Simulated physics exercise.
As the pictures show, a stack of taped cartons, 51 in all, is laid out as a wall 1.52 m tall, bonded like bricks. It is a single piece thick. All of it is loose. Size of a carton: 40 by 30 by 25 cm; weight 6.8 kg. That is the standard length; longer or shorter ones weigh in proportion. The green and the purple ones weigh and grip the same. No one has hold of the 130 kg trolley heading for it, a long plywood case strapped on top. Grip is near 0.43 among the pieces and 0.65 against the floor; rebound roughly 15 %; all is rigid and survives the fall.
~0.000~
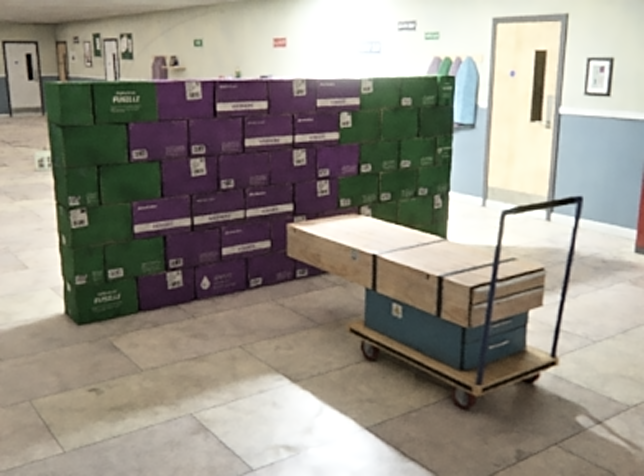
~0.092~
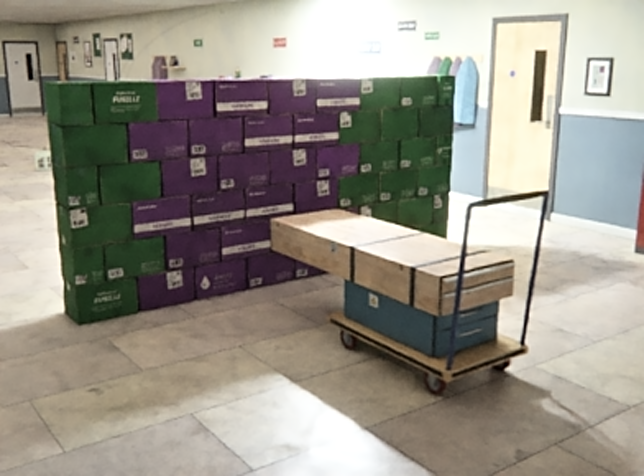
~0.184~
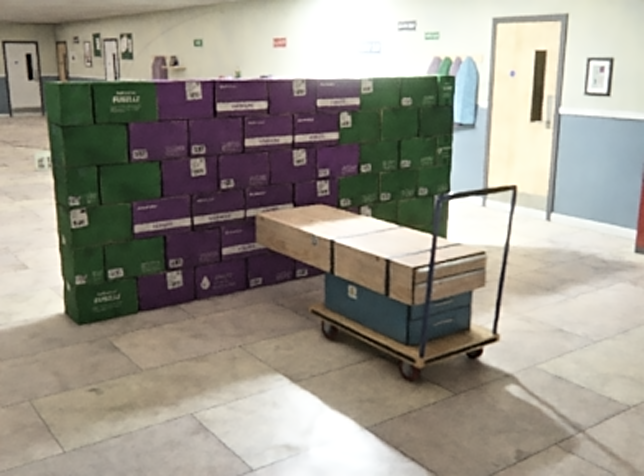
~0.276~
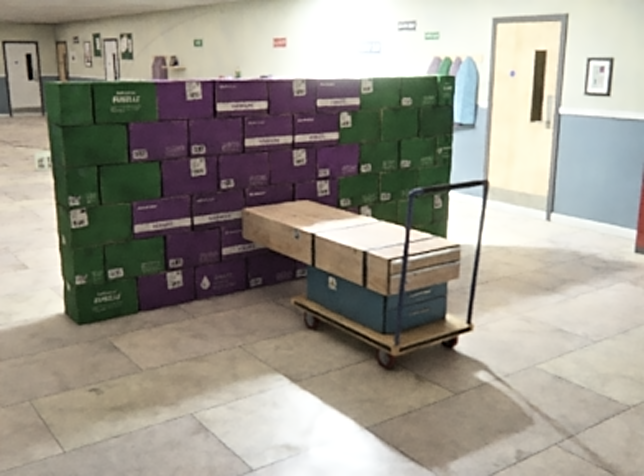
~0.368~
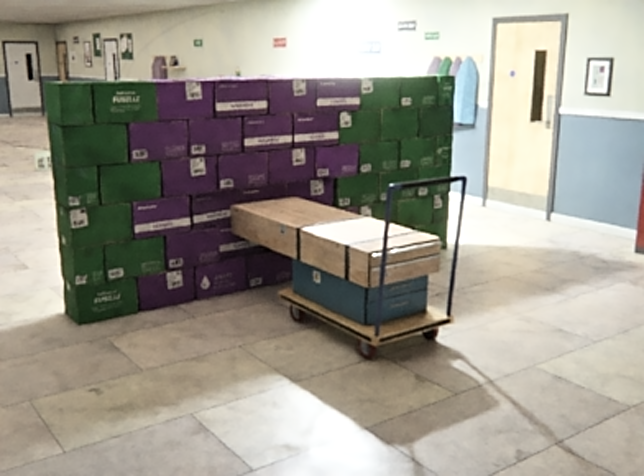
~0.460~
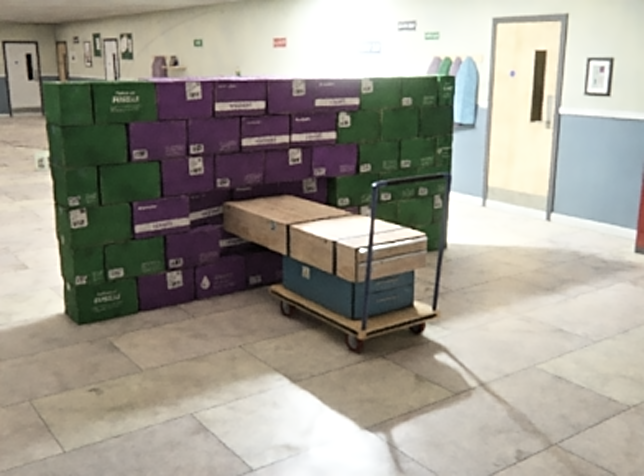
The video shows an unattended trolley carrying long wooden boxes over a blue container, rolling left across a tiled floor toward a wall of green and purple cartons, before the load's front end pushes in among the purple ones.
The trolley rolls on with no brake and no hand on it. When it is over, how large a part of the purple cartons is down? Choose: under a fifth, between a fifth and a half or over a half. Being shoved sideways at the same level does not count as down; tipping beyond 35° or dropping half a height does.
Ending down: Upwards of a half.
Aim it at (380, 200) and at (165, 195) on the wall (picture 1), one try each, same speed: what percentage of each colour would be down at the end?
Green 60 then 30, purple 40 then 40 per cent.
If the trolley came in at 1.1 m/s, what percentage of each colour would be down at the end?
Then green 0, purple 0 per cent.
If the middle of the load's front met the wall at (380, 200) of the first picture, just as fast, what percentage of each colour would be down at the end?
Then green 60, purple 40 per cent.
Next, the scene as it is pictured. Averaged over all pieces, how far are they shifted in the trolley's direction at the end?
Some 40 cm on average.
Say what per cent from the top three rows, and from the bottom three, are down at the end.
Top 60, bottom 20 per cent.
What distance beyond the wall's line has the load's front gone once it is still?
About 70 cm past it.
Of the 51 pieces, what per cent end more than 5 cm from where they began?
Shifted: 45 per cent.
By 0.86 s, load 51 cm past the wall's line, still rolling; 4 of the 24 purple cartons down (4 of 51 in all colours); top purple carton moved 12 cm; top green carton moved 29 mm.
By 1.46 s, load 74 cm past the wall's line, stopped; 13 of the 24 purple cartons down (13 of 51 in all colours); top purple carton tilted 28°; top green carton tilted 27°.
By 2.06 s, load 74 cm past the wall's line, still rolling; 18 of the 24 purple cartons down (21 of 51 in all colours); top purple carton tilted 58°, 1.09 m lower; top green carton on its side.
When it is over (3.8 s), load 72 cm past the wall's line, stopped; 18 of the 24 purple cartons down (21 of 51 in all colours); top purple carton on its side; top green carton upside down. That is 75 per cent. In pixels of the last frame, middles, top purple carton near (287, 212).
